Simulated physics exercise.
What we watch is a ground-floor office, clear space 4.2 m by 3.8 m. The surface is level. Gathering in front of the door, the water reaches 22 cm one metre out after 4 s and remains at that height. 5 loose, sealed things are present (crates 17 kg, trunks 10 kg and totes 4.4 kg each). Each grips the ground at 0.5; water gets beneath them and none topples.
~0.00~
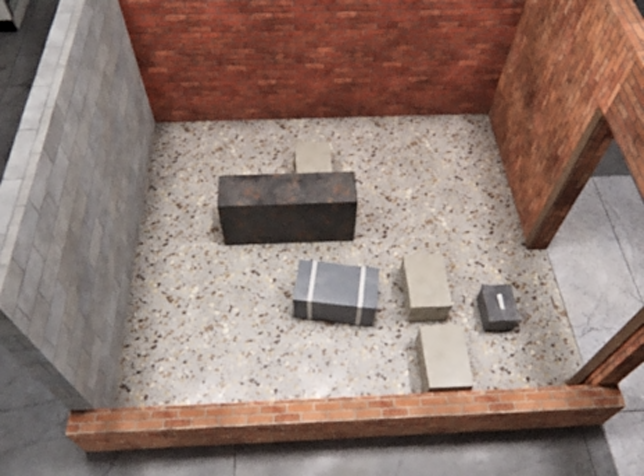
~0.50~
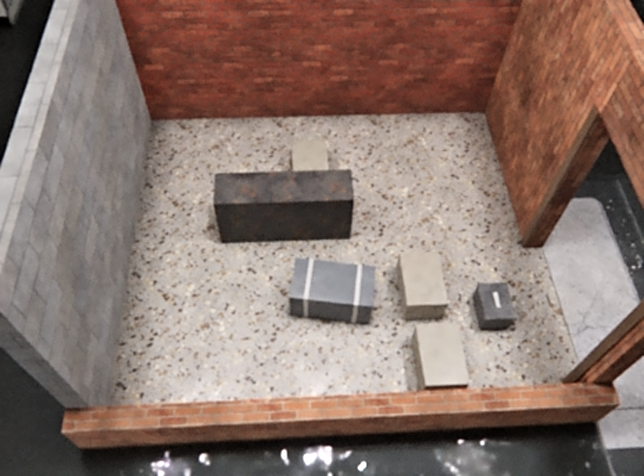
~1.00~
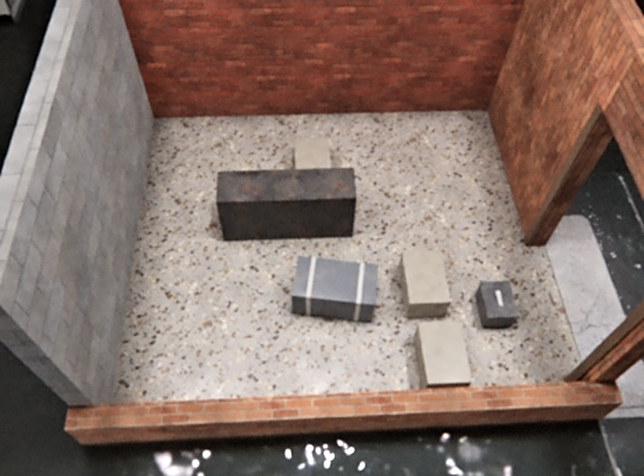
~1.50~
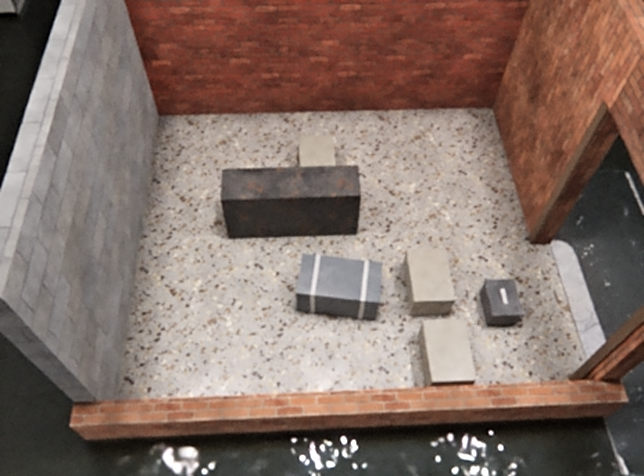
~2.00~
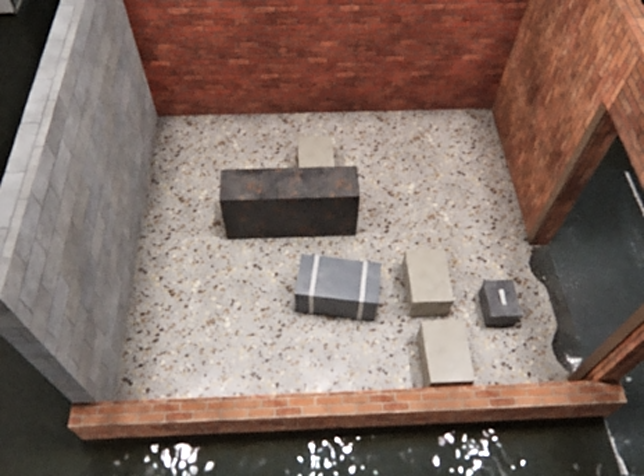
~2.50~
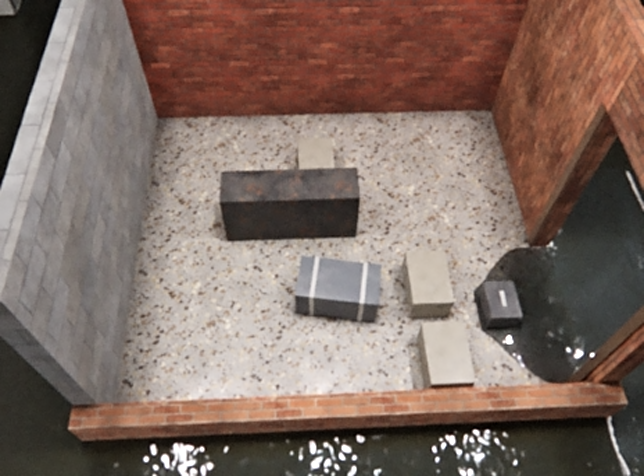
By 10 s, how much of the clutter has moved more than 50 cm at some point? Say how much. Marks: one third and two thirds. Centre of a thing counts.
Most of them shift that far, two thirds or more.
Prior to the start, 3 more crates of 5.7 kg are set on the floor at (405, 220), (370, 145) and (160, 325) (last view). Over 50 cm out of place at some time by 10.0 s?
In turn: Over, more, more.
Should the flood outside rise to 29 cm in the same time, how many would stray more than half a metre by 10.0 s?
The answer would then be 4.
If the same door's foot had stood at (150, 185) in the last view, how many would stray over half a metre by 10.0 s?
Count: 3.
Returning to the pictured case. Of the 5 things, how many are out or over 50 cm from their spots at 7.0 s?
I count 4 of them.
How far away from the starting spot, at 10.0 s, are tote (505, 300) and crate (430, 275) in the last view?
350 cm and 250 cm respectively.
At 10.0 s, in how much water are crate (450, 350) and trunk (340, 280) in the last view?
Roughly 15 and 10 cm.
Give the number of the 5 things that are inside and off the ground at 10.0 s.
That would be 5 of them.
After 3.5 s 0 of 5 are over 50 cm from their spots; 1 afloat.
After 4.5 s 2 of 5 are over 50 cm from their spots; 1 afloat.
After 7.0 s 4 of 5 are over 50 cm from their spots; 2 afloat.
After 10.0 s 4 of 5 are over 50 cm from their spots, and 4 have been at some point; 5 afloat.
